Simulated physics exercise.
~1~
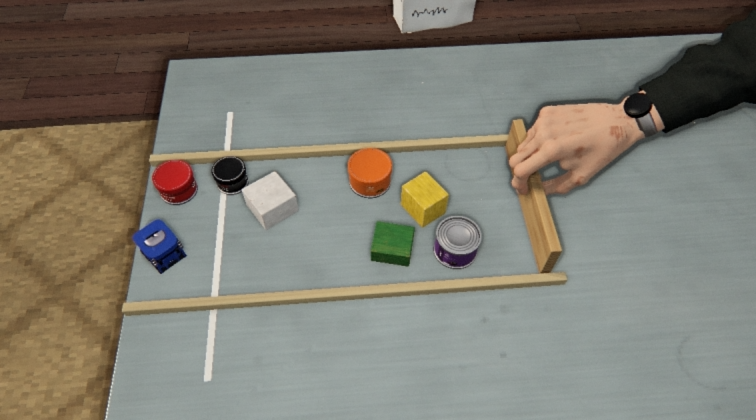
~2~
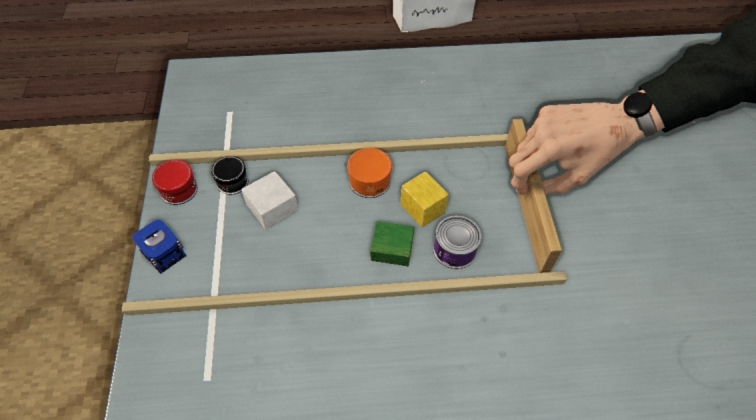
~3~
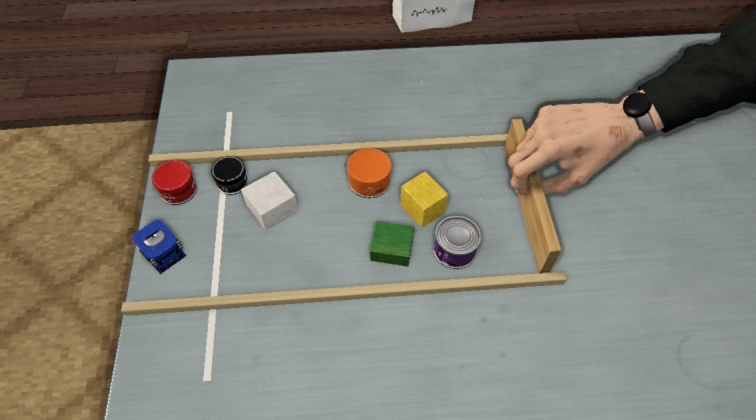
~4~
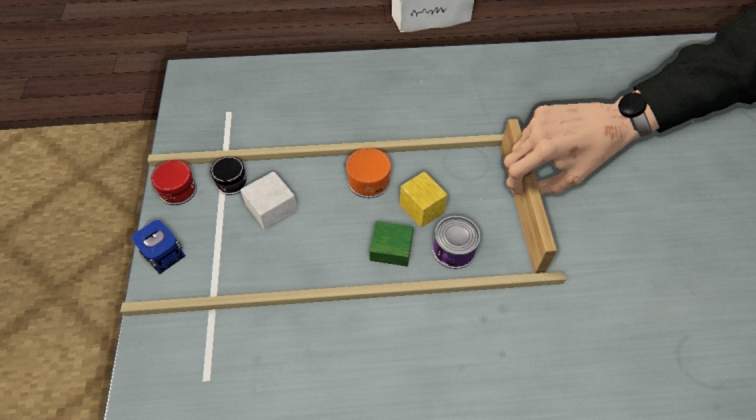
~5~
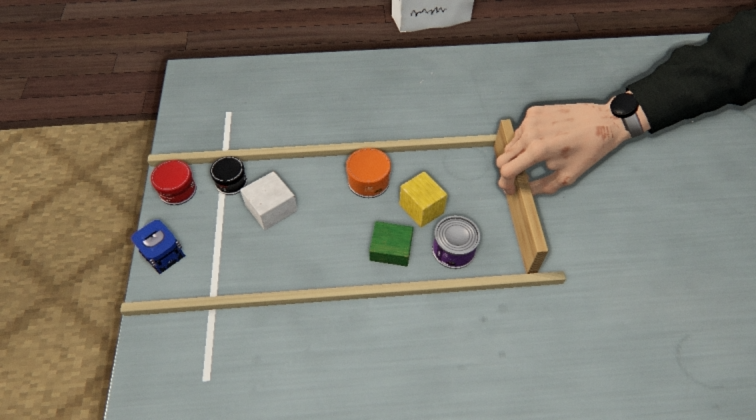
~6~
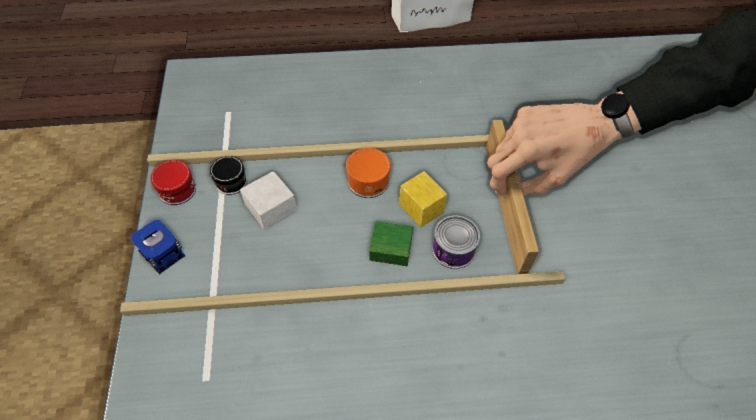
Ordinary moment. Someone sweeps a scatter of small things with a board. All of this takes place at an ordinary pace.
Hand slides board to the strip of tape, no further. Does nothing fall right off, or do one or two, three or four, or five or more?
I expect the edge to claim a single one or a pair.
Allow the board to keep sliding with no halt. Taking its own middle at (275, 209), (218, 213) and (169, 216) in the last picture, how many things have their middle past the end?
Taking the places in turn, the counts are 0, 2 and 5.
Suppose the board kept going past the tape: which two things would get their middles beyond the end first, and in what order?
First the blue case, then the red tin.
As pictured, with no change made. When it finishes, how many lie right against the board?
Result: 3 in all.
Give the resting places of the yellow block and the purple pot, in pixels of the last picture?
Going in order: First (201, 214), then (190, 261).
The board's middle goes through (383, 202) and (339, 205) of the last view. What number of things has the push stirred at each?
At the first place 4, at the second 4.
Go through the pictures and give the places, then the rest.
Blue case (160, 246); red tin (176, 183); black pot (231, 176); board (531, 194); tape (221, 226), in the first picture.
Red tin (175, 182); white block (270, 200), in the second picture.
Black pot (230, 176); orange tin (370, 173), in the third picture.
Blue case (159, 246); purple pot (456, 243), in the fourth picture.
Red tin (174, 183); green block (391, 244), in the fifth picture.
Blue case (158, 246); red tin (174, 183); black pot (229, 176); board (510, 194); tape (219, 226), in the sixth picture.
A little later, none off yet; blue case at rest near (158, 246); red tin at rest near (174, 183); black pot at rest near (229, 176).
Next, none off yet; blue case moving near (153, 247); red tin at rest near (173, 182); black pot shifted about its own width near (207, 170).
When it is over, the number that fall off is one or two; down, red tin and blue case.
